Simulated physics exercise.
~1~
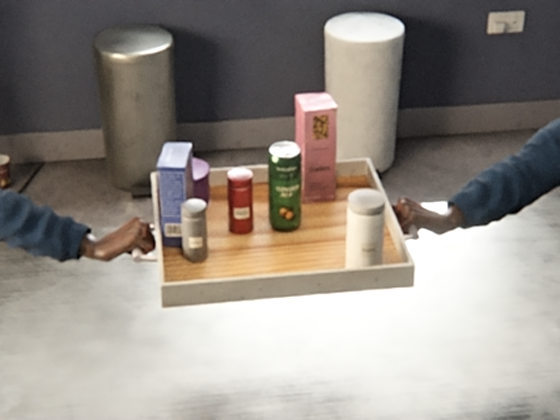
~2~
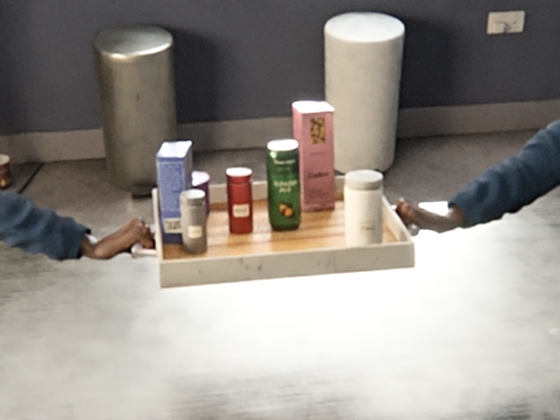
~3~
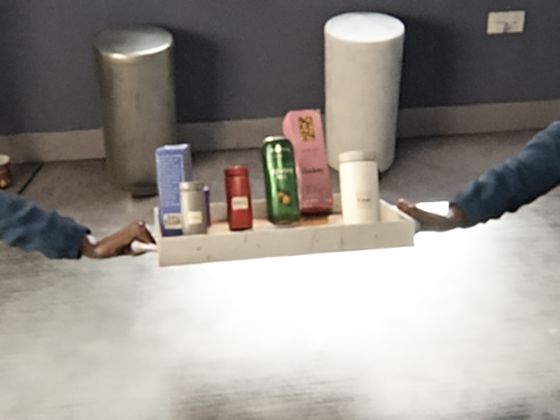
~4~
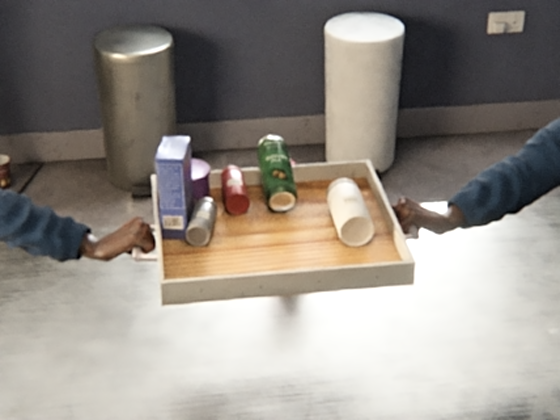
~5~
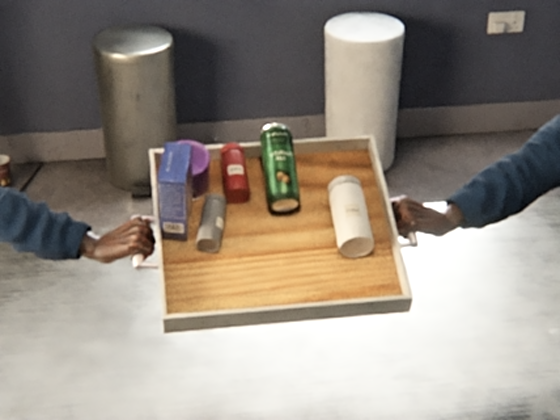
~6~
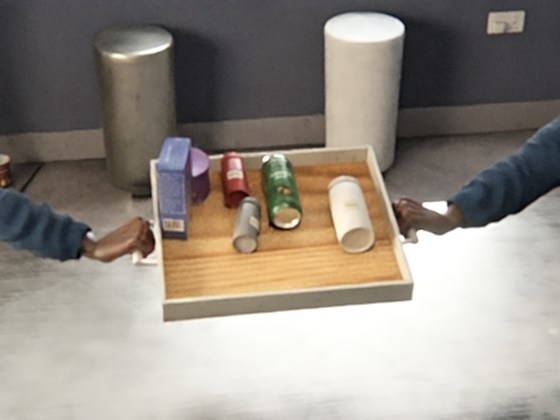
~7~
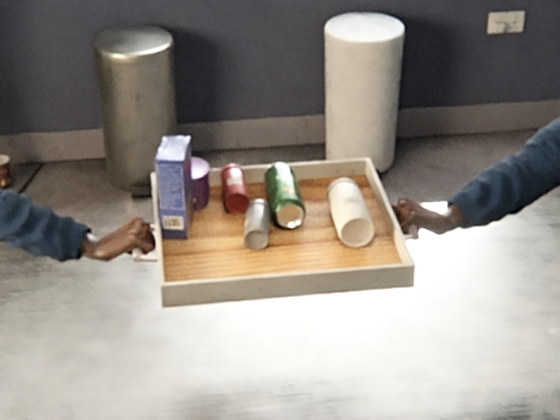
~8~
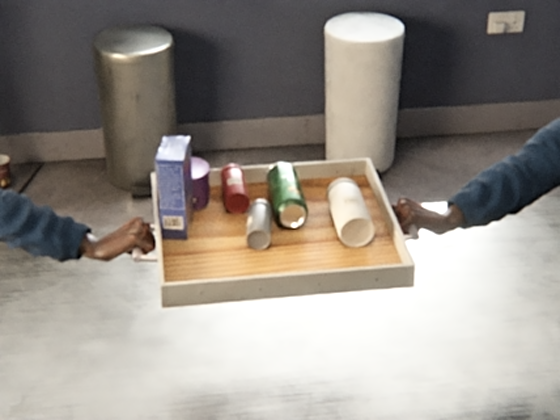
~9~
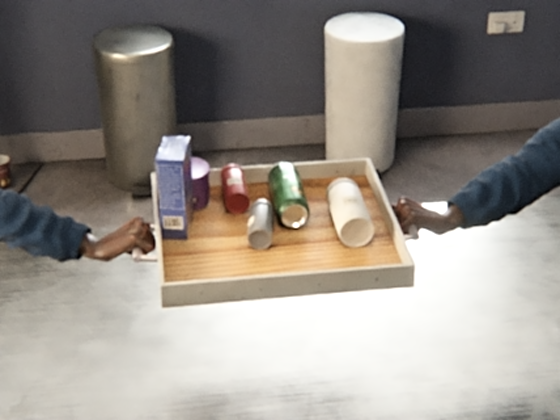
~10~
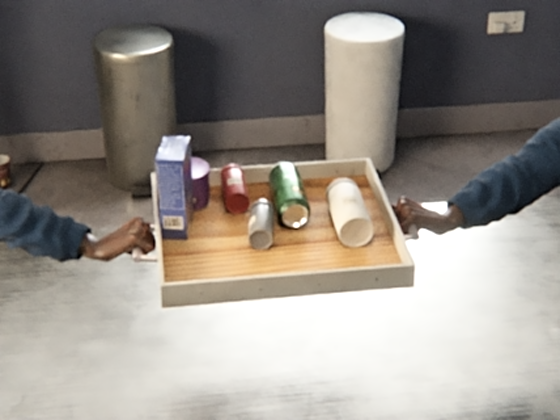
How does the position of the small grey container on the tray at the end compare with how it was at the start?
At the start the grey container stands upright near the left side of the tray. By the end it is lying on its side, closer to the middle.
